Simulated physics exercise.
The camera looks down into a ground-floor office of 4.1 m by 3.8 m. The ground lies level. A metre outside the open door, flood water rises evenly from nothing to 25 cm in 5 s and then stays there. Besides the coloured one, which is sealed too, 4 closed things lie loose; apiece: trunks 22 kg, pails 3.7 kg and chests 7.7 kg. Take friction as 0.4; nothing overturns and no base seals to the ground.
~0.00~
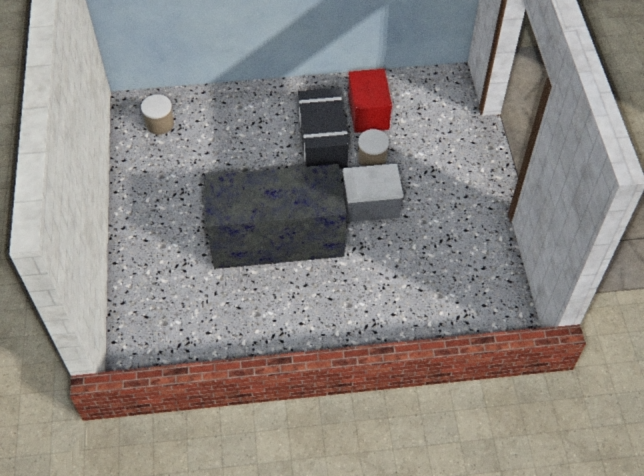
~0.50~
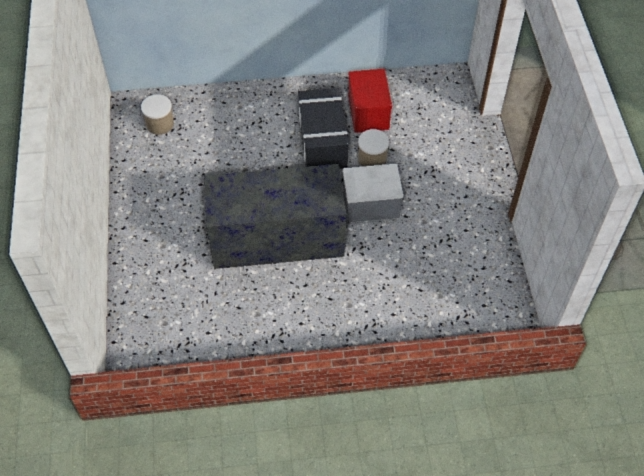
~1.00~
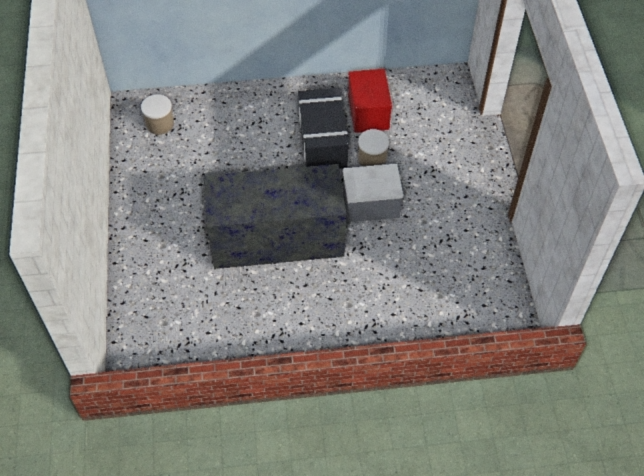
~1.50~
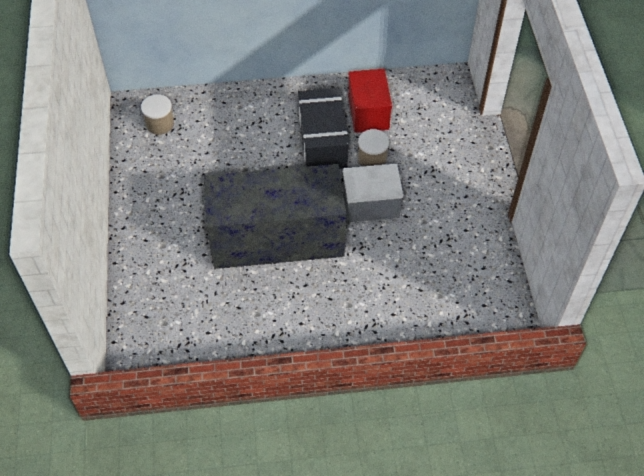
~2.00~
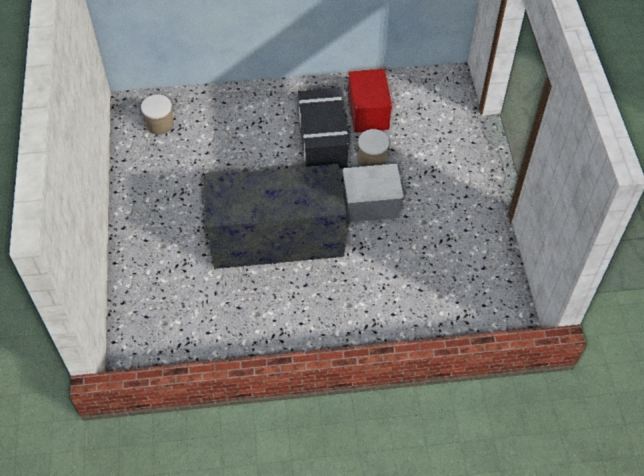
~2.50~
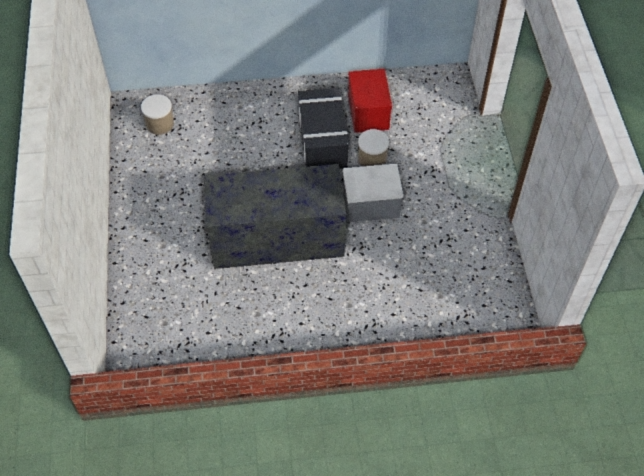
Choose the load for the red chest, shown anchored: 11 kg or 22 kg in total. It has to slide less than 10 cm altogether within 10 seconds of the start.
I expect that neither weight holds it.
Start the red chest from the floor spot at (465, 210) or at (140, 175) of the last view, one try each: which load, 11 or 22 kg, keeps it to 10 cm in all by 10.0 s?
In turn: Neither holds; neither holds.
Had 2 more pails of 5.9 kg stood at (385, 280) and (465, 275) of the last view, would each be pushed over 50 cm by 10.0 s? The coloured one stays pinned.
In turn: Over, under.
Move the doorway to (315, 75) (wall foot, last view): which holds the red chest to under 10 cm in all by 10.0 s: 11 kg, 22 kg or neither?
Then neither weight holds it.
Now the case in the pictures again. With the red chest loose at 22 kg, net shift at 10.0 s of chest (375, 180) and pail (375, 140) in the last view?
In turn: 200 cm, 250 cm.
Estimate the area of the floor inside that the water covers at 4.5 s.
Roughly 5.5 m2.
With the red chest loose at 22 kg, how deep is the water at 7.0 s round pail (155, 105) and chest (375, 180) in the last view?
Roughly 5 and 8 cm.
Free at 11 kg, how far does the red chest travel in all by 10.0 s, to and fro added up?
About 250 cm.
After 3.5 s the red chest would be 0 cm from its start with 11 kg and 0 cm from its start with 22 kg; 1 cm of water round it then.
After 4.5 s the red chest would be 20 cm from its start with 11 kg and 1 cm from its start with 22 kg; 7 cm of water round it then.
After 7.0 s the red chest would be 163 cm from its start with 11 kg and 116 cm from its start with 22 kg; 10 cm of water round it then.
After 10.0 s the red chest would be 187 cm from its start with 11 kg and 182 cm from its start with 22 kg; 16 cm of water round it then.
